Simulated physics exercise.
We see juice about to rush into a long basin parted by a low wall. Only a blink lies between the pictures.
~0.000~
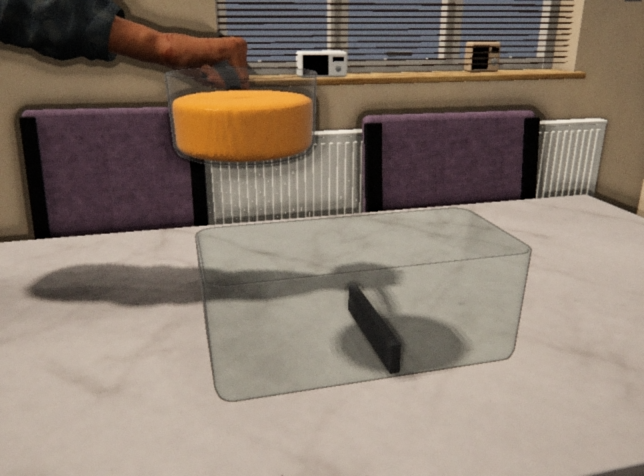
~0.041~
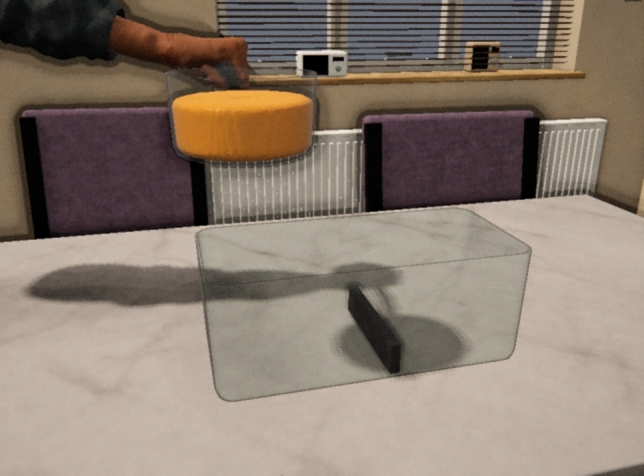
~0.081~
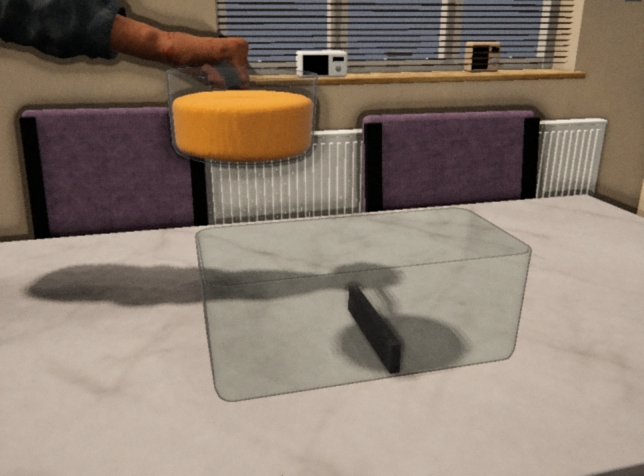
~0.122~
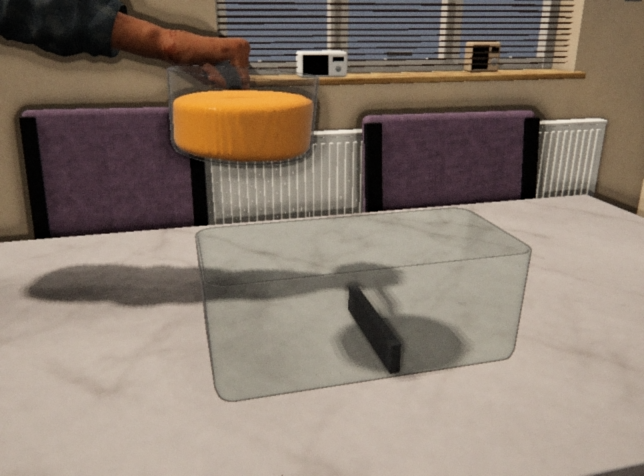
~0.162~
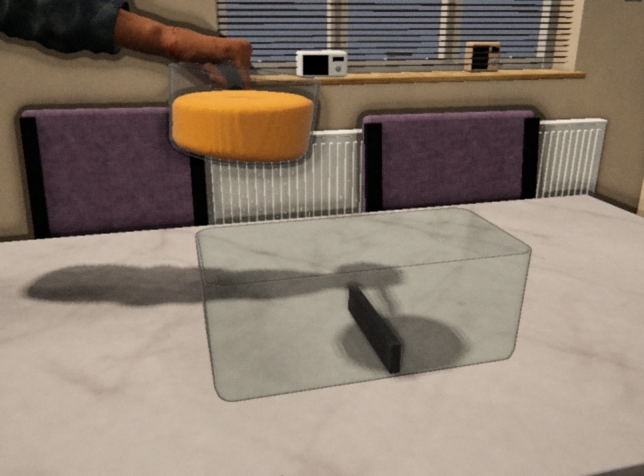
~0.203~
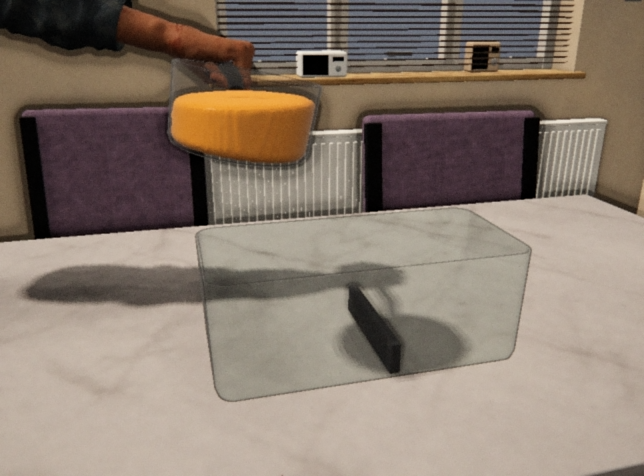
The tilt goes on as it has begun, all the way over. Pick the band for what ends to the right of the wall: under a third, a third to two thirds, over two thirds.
In the end between a third and two thirds is right of the wall.
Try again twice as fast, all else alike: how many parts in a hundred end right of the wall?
About 25 per cent.
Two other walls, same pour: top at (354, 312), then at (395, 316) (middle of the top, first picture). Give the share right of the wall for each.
Roughly 70 per cent, and 15 per cent.
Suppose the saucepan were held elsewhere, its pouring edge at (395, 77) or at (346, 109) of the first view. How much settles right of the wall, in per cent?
First some 90, then 70 per cent.
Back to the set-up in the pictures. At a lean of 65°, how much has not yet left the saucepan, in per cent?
Some 70 per cent.
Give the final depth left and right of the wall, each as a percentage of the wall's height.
The left part 40 per cent, the right part 40.
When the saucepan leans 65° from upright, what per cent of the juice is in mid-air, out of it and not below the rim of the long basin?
Roughly 25 in a hundred.
A moment on, the saucepan is tipped part way and 70 per cent is still to pour, 3 is left of the wall and 0 right of it.
Next, the saucepan is tipped on its side and 18 per cent is still to pour, 25 is left of the wall and 43 right of it.
Then the saucepan is tipped on its side and 3 per cent is still to pour, 48 is left of the wall and 46 right of it.
Later the saucepan is tipped on its side and 0 per cent is still to pour, 52 is left of the wall and 47 right of it.
At rest 53 per cent lies left of the wall, 47 right of it and 0 outside.
